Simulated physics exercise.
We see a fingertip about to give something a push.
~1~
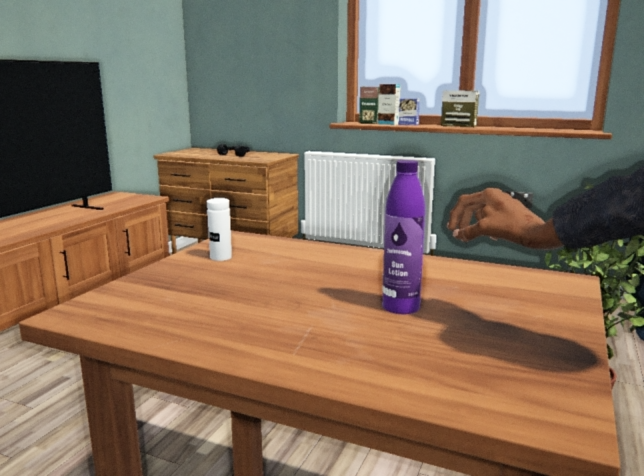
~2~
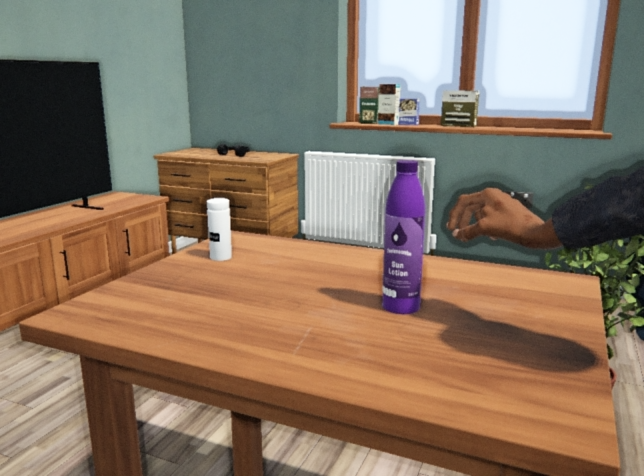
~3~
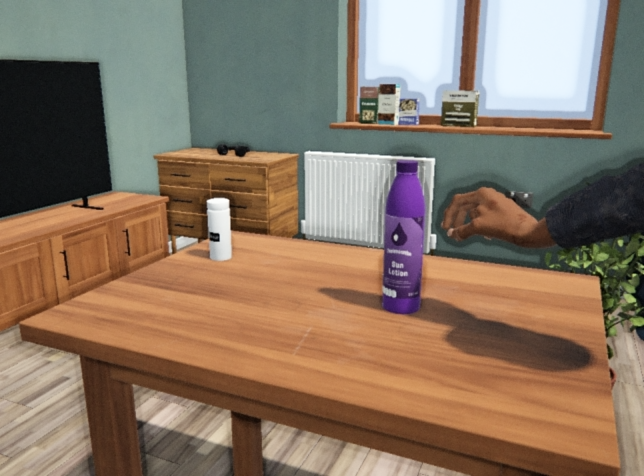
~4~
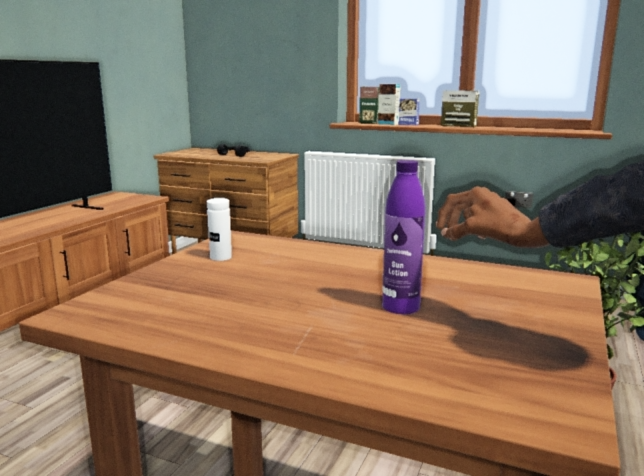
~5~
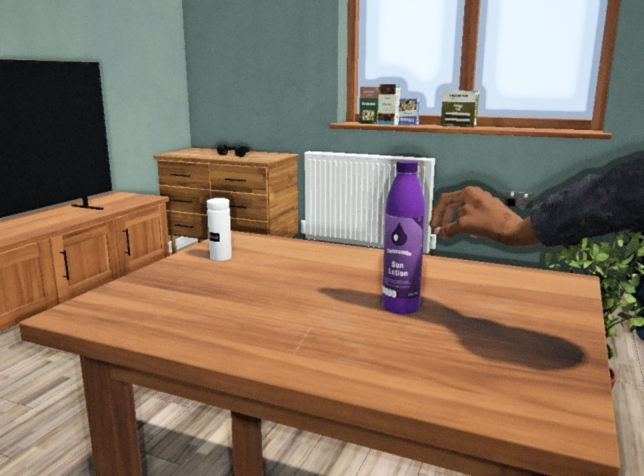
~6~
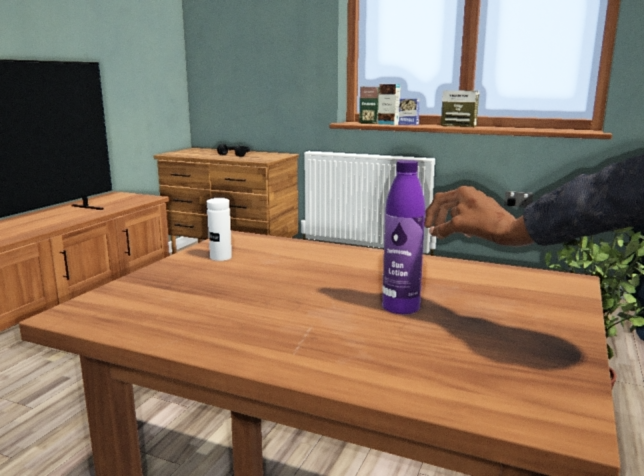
In a green-walled living room, a hand reaches in from the right and moves slightly left toward a purple lotion bottle on a wooden table, while the bottle and a smaller white container stay still.
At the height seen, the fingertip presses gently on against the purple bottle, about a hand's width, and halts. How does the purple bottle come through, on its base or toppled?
The purple bottle topples.
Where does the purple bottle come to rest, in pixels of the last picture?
Around (309, 276).
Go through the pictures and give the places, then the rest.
Purple bottle (404, 237), in the first picture.
Purple bottle (404, 237), in the second picture.
Purple bottle (404, 237), in the third picture.
Purple bottle (404, 237), in the fourth picture.
Purple bottle (404, 237), in the fifth picture.
Purple bottle (404, 237), in the sixth picture.
Then, 0.60 s later than the last frame, purple bottle tilted by 30° near (366, 233).
Then, 0.80 s later than the last frame, purple bottle on its side near (320, 266).
When it is over, lying over on the table, purple bottle. End places, in pixels of the last picture, purple bottle near (309, 276).
